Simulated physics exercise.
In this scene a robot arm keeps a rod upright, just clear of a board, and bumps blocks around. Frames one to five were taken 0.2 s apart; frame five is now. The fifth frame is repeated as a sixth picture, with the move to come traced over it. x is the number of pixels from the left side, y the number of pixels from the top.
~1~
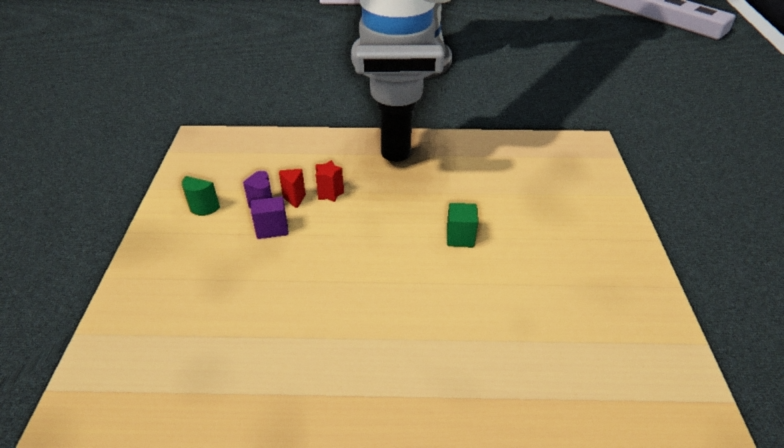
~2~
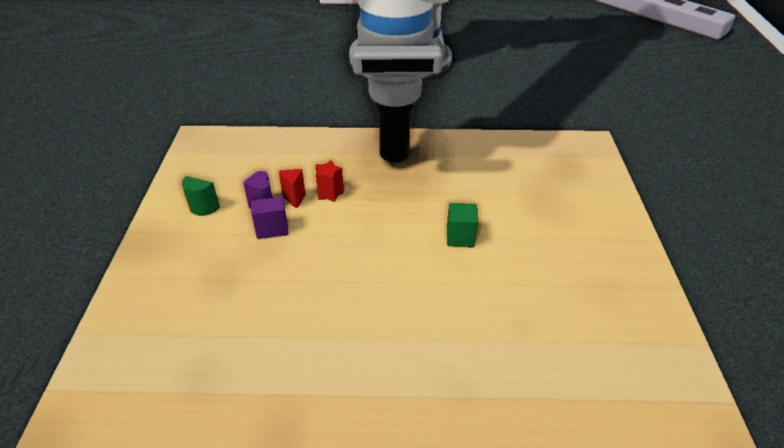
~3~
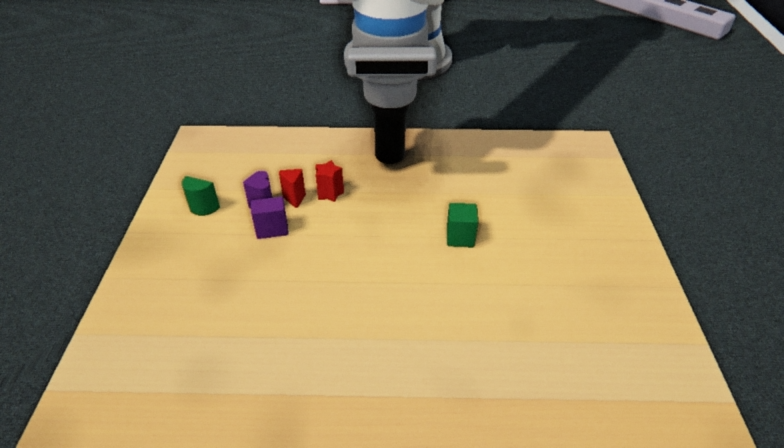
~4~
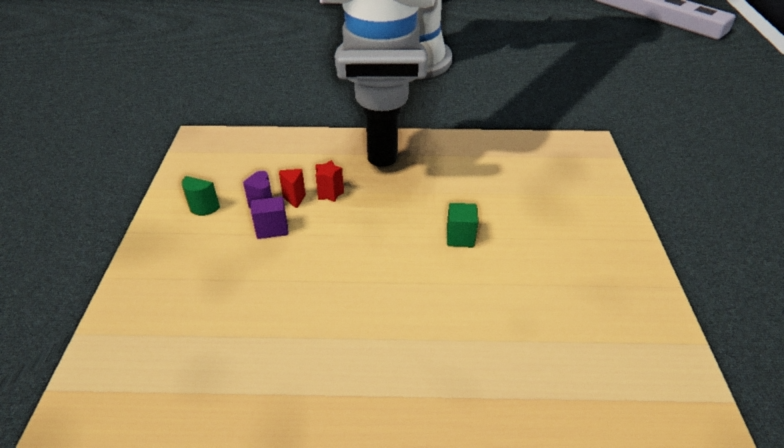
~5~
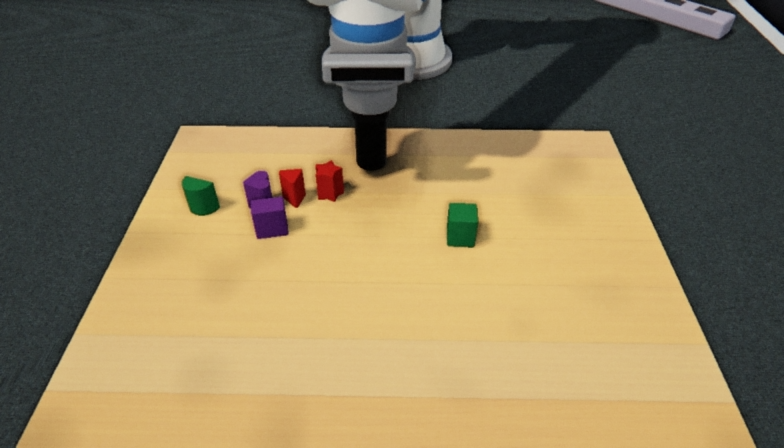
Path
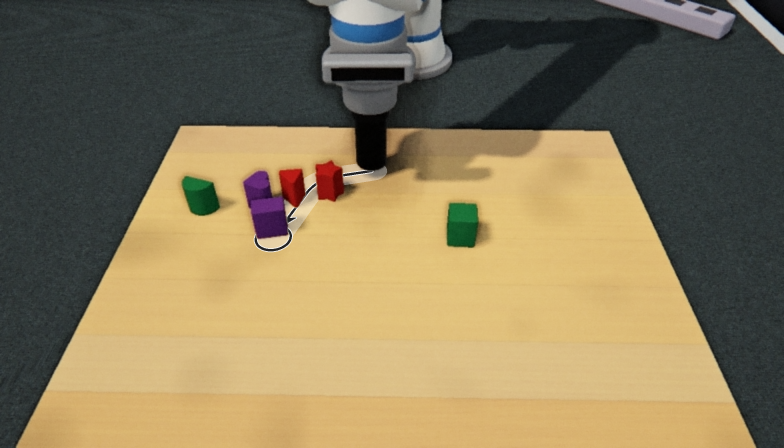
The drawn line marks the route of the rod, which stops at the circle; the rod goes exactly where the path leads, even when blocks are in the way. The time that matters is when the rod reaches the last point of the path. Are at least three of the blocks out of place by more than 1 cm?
I believe so.
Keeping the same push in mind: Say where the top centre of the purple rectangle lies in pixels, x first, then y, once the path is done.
It comes to (243, 225).
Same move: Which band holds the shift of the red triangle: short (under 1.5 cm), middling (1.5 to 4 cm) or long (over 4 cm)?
I reckon it covers more than 4 cm.
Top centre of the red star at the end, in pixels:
I expect it at (316, 190).
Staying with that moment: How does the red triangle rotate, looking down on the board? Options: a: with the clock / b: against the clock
The correct letter is a.
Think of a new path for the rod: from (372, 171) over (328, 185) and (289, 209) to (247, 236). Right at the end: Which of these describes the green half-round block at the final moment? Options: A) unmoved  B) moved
(A)
Path on the board, from (372, 171) by way of (326, 179) and (298, 205) to (273, 238).
The first path, step by step. One third of the way, rod at (324, 170); red star at (322, 172), turned 40° anticlockwise.
Two thirds of the way, rod at (296, 196); purple heart block at (255, 180), turned 15° clockwise; red triangle at (270, 188), turned 65° clockwise; red star at (317, 188), turned 105° anticlockwise.
At the end, rod at (272, 228); purple heart block at (253, 180), turned 30° clockwise; purple rectangle at (243, 225), turned 60° clockwise; red triangle at (247, 202), turned 115° clockwise; red star at (316, 190), turned 125° anticlockwise.
